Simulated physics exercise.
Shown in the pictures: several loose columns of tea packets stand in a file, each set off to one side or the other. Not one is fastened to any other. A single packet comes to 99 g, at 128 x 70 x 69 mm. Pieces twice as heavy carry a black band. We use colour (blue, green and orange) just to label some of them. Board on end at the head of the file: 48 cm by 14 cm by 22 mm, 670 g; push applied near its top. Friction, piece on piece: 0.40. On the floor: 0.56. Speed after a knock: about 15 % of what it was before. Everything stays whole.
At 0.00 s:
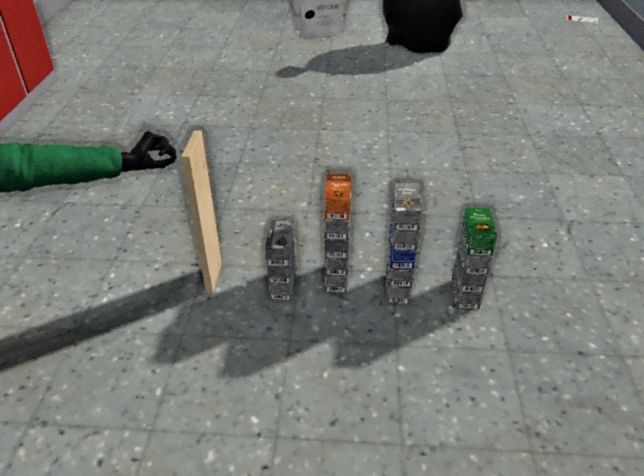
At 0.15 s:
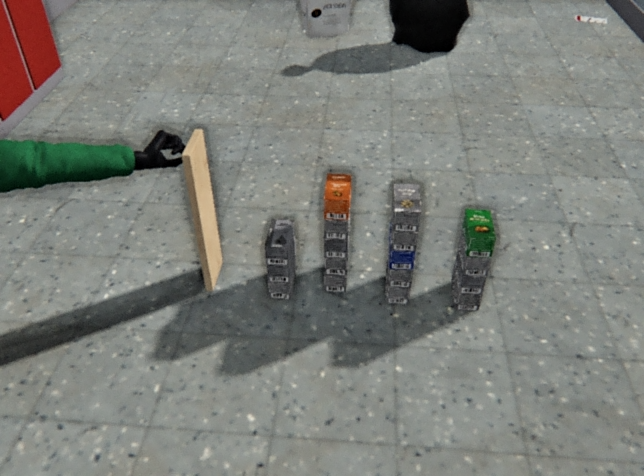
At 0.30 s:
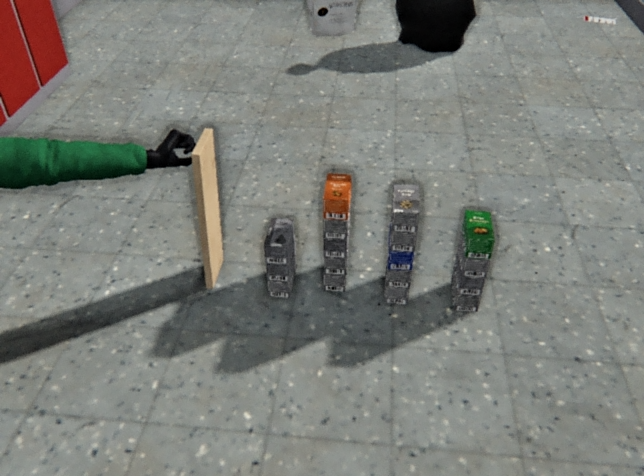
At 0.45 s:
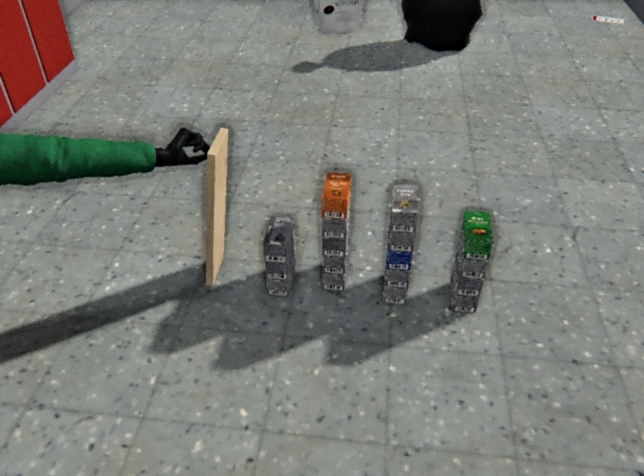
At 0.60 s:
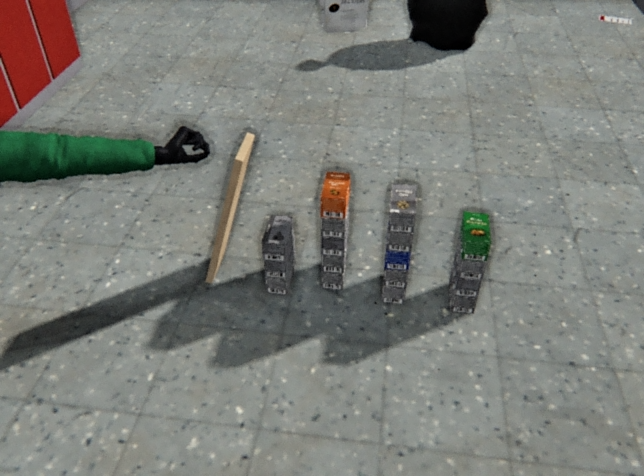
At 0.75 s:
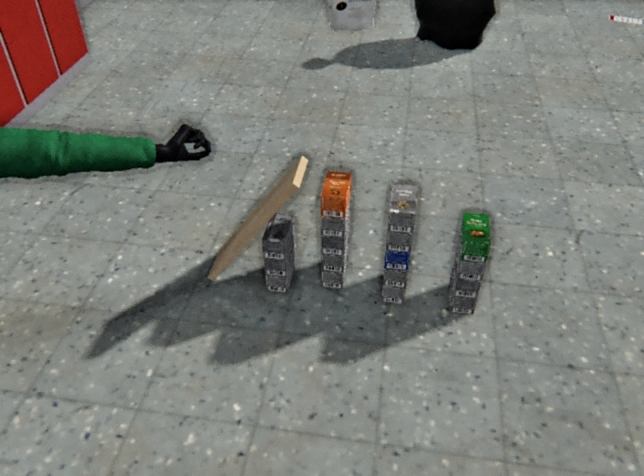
A green-sleeved arm with a black-gloved hand reaches in from the left over a speckled grey tiled floor, seen from above at a slant, with red panels at the upper left. A pale upright board stands beside four separate stacks, grey, orange-topped, blue-banded and green-topped. The hand pushes the board's top rightward and halts, the board leans further toward the grey stack, and the camera shifts slightly.
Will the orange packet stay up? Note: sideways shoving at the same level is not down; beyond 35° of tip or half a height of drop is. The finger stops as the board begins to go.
No.
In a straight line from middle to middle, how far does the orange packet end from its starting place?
Straight-line shift: Approx. 52 cm.
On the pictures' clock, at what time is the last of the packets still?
Somewhere close to 3.0 s.
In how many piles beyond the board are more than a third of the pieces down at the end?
All told, the figure is 4.
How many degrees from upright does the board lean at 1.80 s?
At that time it leans about 70°.
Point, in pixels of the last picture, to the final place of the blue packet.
Near (462, 272).
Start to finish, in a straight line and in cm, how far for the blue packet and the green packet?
Estimate: Blue near 20 cm, green near 46 cm.
After 0.98 s, board 52° from upright; none of the 17 packets down, 8 disturbed; orange packet leaning 12°.
After 1.26 s, board 65° from upright; 7 of the 17 packets down; orange packet leaning 28°, 44 mm lower; blue packet leaning 14°.
After 1.50 s, board 69° from upright; 13 of the 17 packets down; orange packet leaning 34°, 14 cm lower; blue packet leaning 32°, 53 mm lower.
After 1.80 s, board 69° from upright; 17 of the 17 packets down; orange packet leaning 60°, 21 cm lower; green packet on its side.
At rest (3.1 s), board 69° from upright; 17 of the 17 packets down; orange packet on its side; green packet on its side; blue packet leaning 47°, 7 cm lower. As the last picture would show them, middles, orange packet near (453, 227), green packet near (615, 323).
